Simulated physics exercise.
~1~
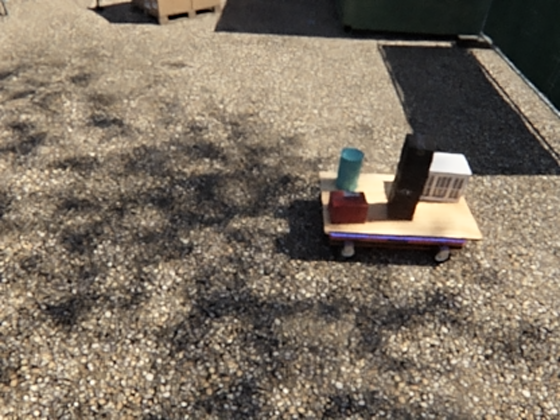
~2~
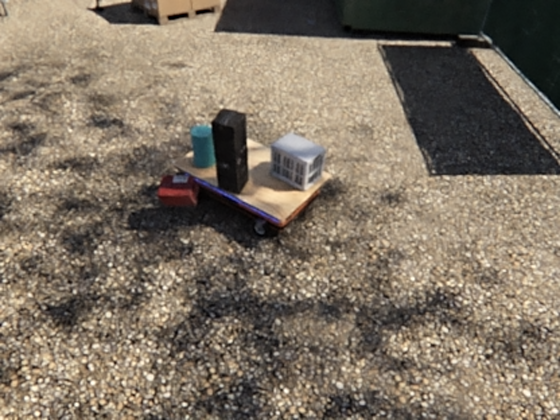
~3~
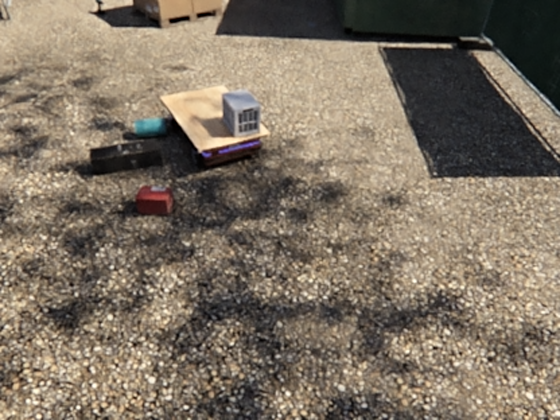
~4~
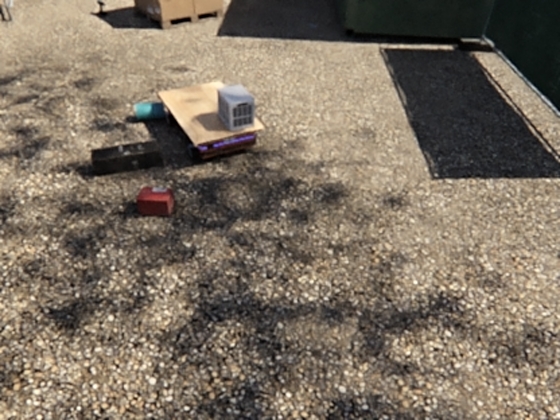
A small wheeled cart moved left across the pebbly ground and turned, and a red box, a tall black box and a turquoise canister came off it. The cart ended up with only the white crate still sitting on top.
